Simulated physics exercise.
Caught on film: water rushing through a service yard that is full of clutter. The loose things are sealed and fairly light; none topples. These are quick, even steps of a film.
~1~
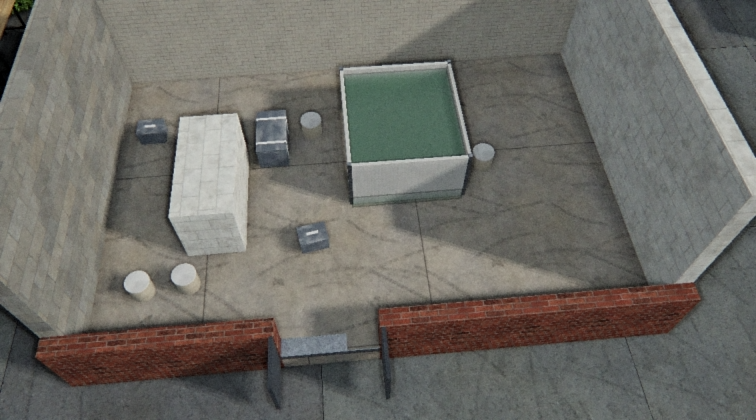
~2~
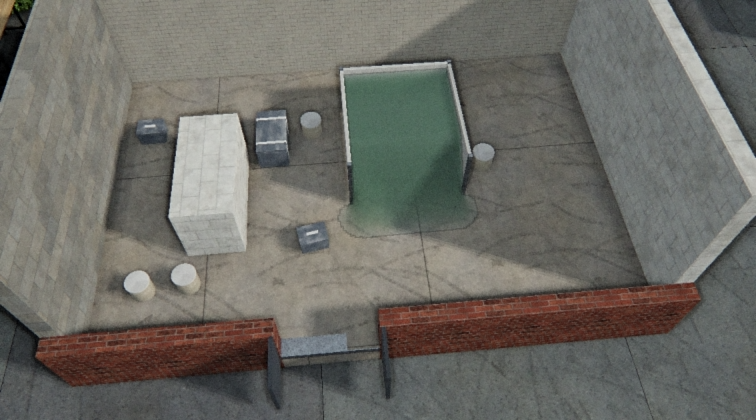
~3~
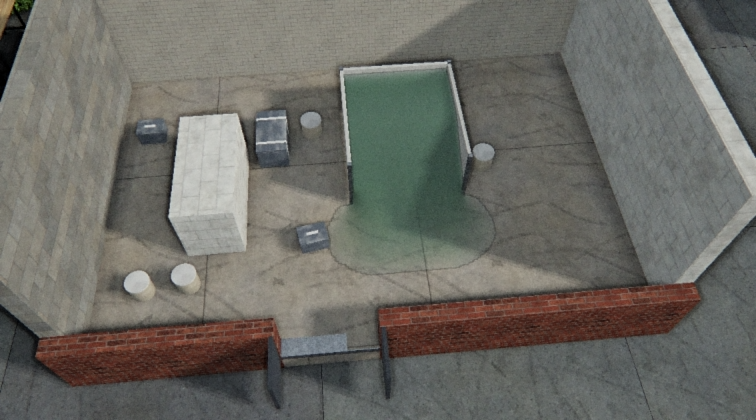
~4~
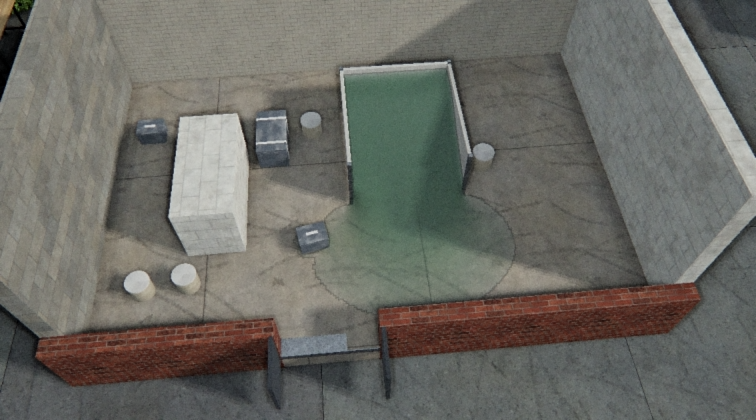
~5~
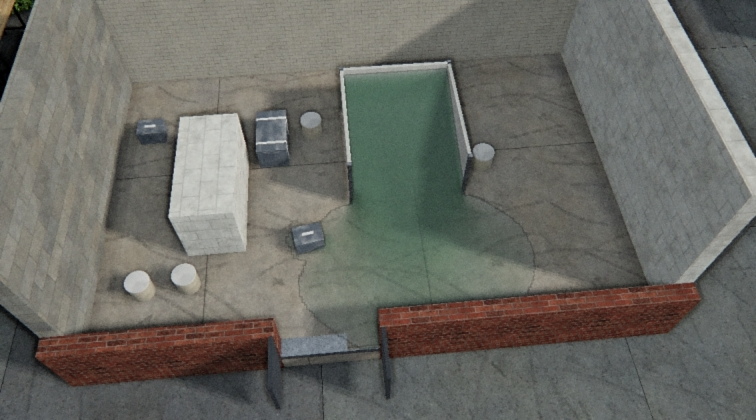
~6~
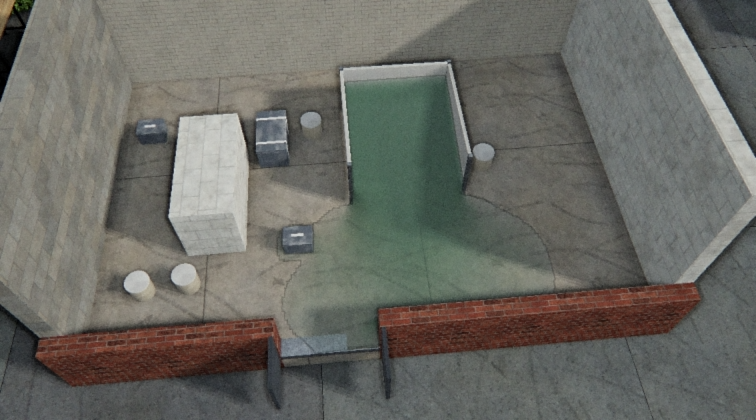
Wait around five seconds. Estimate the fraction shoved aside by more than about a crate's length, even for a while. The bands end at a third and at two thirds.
It is one to two thirds.
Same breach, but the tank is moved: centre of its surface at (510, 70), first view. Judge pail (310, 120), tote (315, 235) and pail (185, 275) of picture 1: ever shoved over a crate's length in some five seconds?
One after the other: Never so far, shifted that much, yes.
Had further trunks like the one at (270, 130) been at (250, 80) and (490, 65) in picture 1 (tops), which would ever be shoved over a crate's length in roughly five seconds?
In turn: Short of that, that far or more.
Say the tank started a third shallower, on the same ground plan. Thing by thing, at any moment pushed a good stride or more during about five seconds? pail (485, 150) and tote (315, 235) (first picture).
As listed: Under that, moved that far.
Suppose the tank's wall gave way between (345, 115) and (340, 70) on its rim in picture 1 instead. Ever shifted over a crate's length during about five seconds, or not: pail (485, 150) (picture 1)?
Verdict: Less than that.
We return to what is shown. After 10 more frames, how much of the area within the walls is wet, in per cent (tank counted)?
Close to 40 %.
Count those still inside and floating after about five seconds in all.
That makes 0.
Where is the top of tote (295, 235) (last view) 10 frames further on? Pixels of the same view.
Roughly at (261, 241).
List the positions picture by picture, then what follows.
The first picture shows a tote at (313, 233) rests on the ground; a tote at (150, 127), on the bottom; 0 of 7 have shifted.
The second picture shows a tote at (313, 233) rests on the ground; a tote at (150, 127) rests on the ground; 0 of 7 have shifted.
The third picture shows a tote at (313, 233), on the bottom; a tote at (150, 127) rests on the ground; 0 of 7 have shifted.
The fourth picture shows a tote at (312, 233), on the bottom; a tote at (150, 127), on the bottom; 0 of 7 have shifted.
The fifth picture shows a tote at (308, 234), on the bottom, close to its start; a tote at (150, 127) rests on the ground; 1 of 7 have shifted.
The sixth picture shows a tote at (297, 235) rests on the ground, close to its start; a tote at (150, 127) rests on the ground; 1 of 7 have shifted.
A moment on, 1 of 7 are well off their spots; 0 afloat.
Next, 1 of 7 are well off their spots; 0 afloat.
Later, 3 of 7 are well off their spots; 0 afloat.
In the end, 4 of 7 are well off their spots, and 4 have been at some point; 0 afloat.
